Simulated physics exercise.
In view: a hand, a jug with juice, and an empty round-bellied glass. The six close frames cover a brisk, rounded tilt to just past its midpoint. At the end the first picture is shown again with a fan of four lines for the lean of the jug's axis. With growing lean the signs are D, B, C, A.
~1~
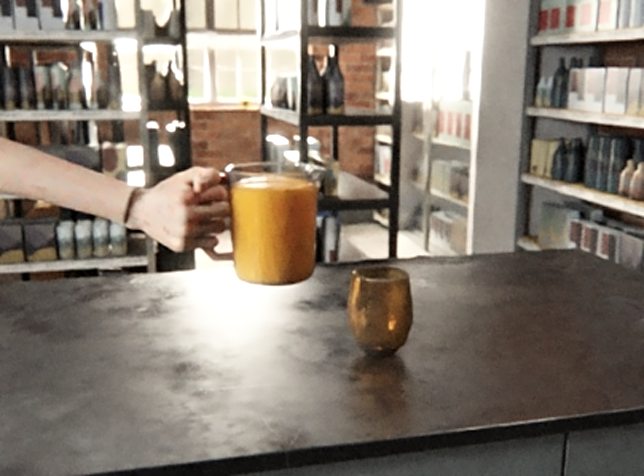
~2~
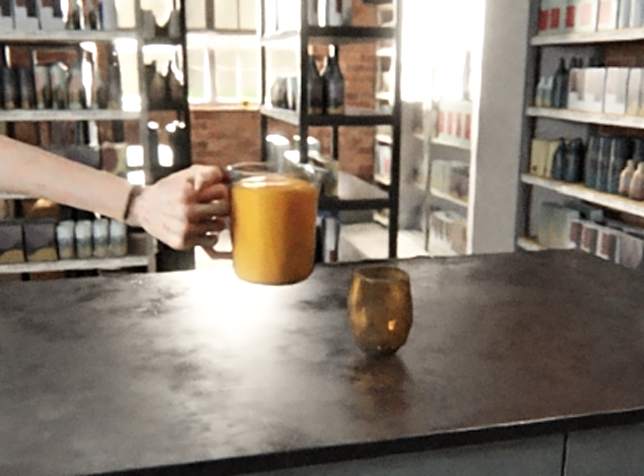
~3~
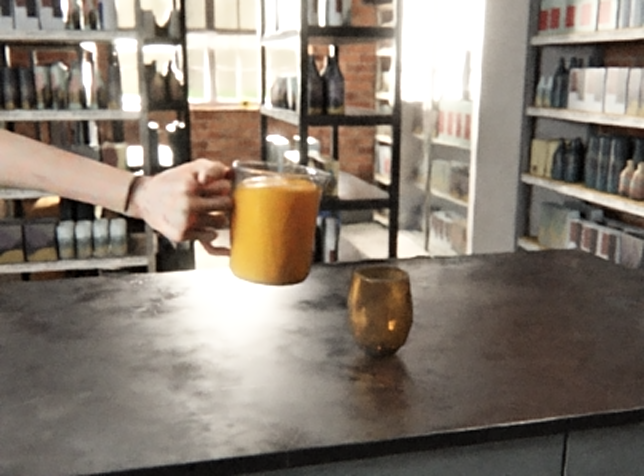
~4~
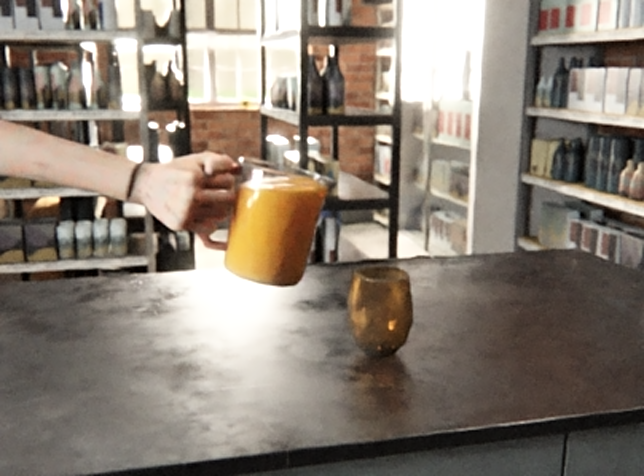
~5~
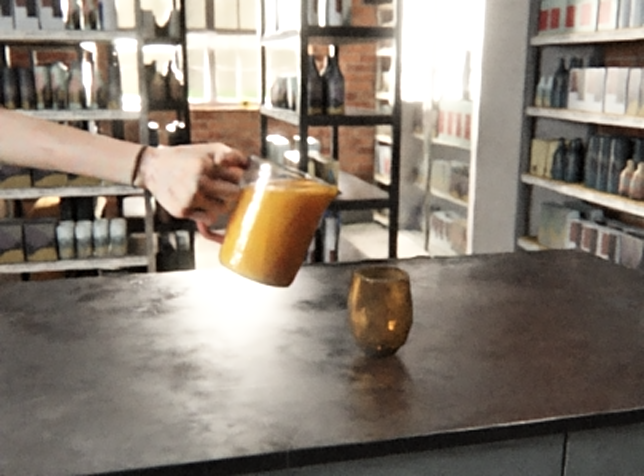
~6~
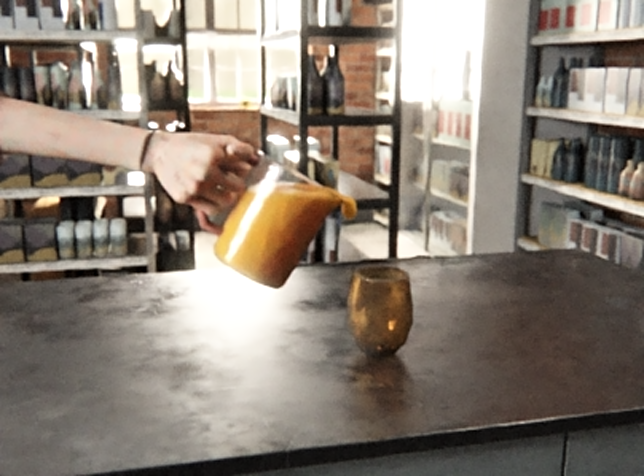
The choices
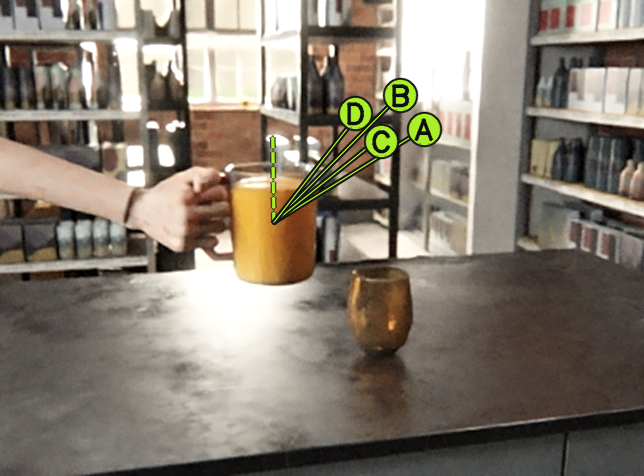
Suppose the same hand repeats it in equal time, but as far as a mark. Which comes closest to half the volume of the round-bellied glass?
Line B does it best.
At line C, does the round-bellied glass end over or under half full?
Over half.
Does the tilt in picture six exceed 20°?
Yes.
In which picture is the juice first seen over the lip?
In picture 6.
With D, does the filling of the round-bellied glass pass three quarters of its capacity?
No.
On the marked copy, A at (409, 137); B at (388, 106); C at (365, 149); D at (346, 128).
Choosing A, the round-bellied glass ends with about 78 % of what it can hold; 5 % of the juice is spilt.
Choosing B, the round-bellied glass ends with about 49 % of what it can hold.
Choosing C, the round-bellied glass ends with about 67 % of what it can hold.
Choosing D, the round-bellied glass ends with about 33 % of what it can hold.
